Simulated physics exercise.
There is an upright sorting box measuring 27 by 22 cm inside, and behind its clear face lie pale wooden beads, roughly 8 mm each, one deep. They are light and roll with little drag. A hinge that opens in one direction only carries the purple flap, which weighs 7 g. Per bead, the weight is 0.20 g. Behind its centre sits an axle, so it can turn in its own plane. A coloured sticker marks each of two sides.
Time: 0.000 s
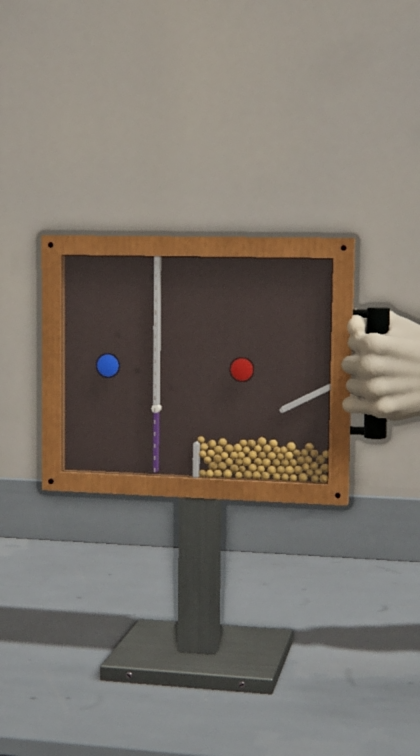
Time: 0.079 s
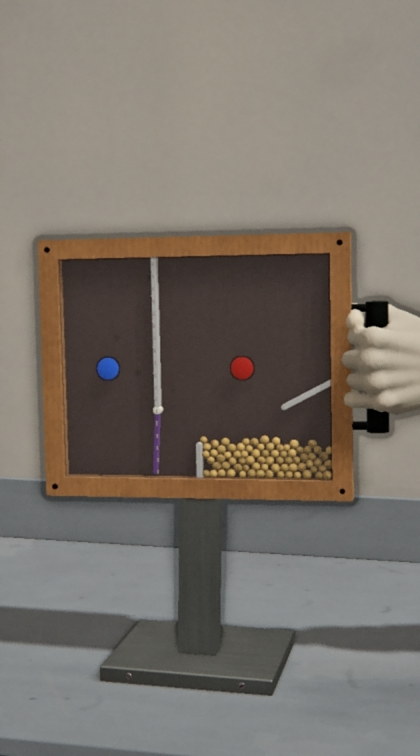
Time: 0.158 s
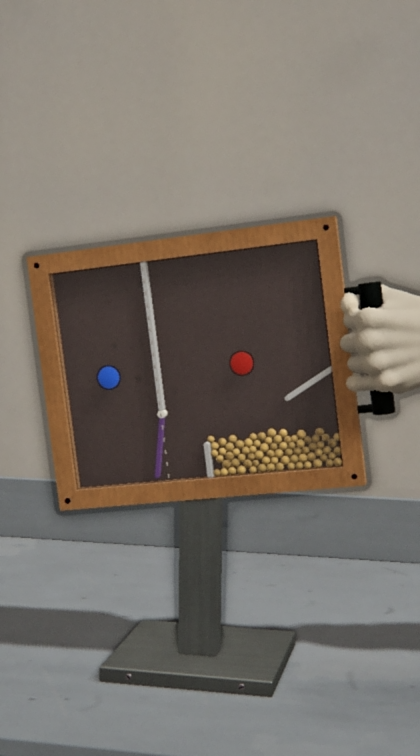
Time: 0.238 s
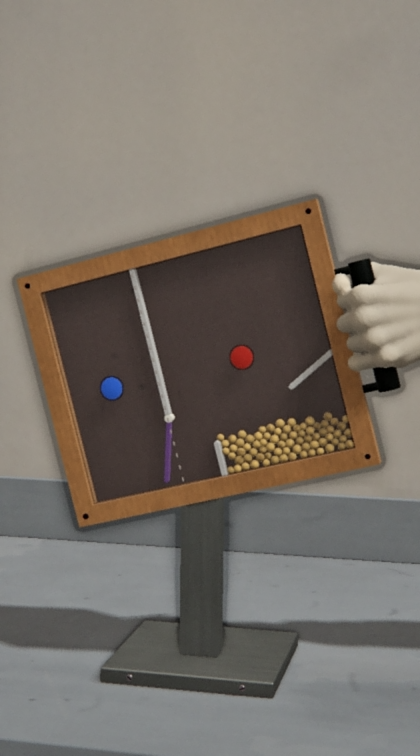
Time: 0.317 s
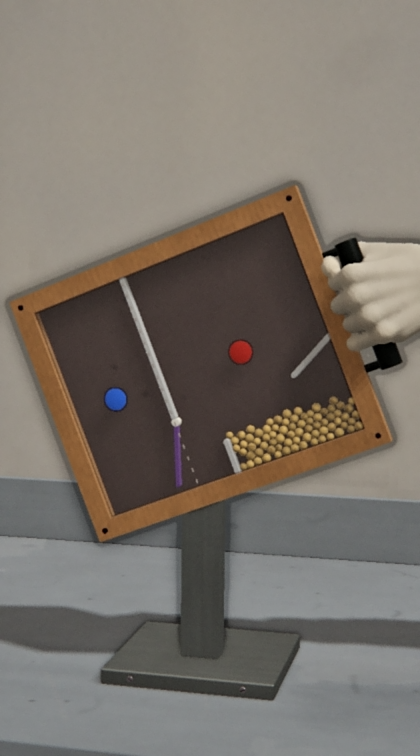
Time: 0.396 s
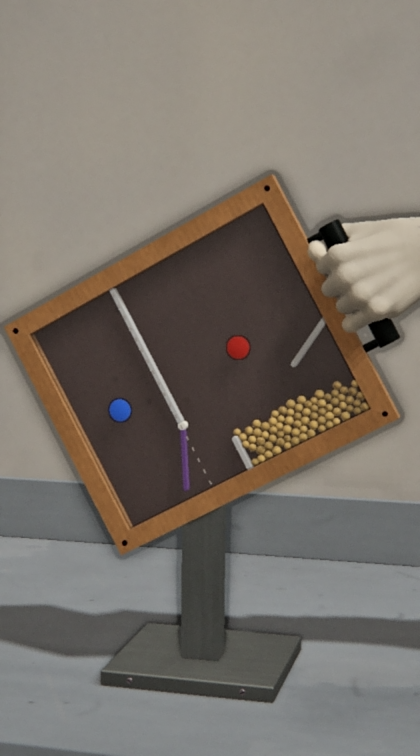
A pale hand gripping the black handle turned the wooden-framed box steadily anticlockwise, its right side rising, while the pale beads stayed heaped behind a short wall and the purple flap swung away from its dashed line.
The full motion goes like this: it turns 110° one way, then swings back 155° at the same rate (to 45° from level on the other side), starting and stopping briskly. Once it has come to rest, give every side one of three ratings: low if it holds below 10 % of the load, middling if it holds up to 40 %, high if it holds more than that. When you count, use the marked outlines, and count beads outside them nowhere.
Red side: Middling; blue side: High.
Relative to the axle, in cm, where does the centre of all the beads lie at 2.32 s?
The middle sits around 4 cm left and 11 cm below.
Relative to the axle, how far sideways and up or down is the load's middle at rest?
Left: About 12 cm; below: About 1 cm.
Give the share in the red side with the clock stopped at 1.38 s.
I'd guess near 55 in a hundred.
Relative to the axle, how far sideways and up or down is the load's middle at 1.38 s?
Roughly 3 centimetres to the right and 6 centimetres below.
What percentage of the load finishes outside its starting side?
Roughly 80 per cent.
After 1.38 s, it stands 110° anticlockwise; the beads' middle is 3 cm right of and 6 cm below the centre; red 55 %, blue 45 %; purple flap open 66°.
After 2.32 s, it stands 32° anticlockwise; the beads' middle is 4 cm left of and 11 cm below the centre; red 15 %, blue 85 %; purple flap open 45°.
After 3.26 s, it stands 45° clockwise; the beads' middle is 12 cm left of and 1 cm below the centre; red 20 %, blue 80 %; purple flap open 44°.
Settled by 3.7 s, it stands 45° clockwise; red 20 %, blue 80 %; purple flap open 44°.
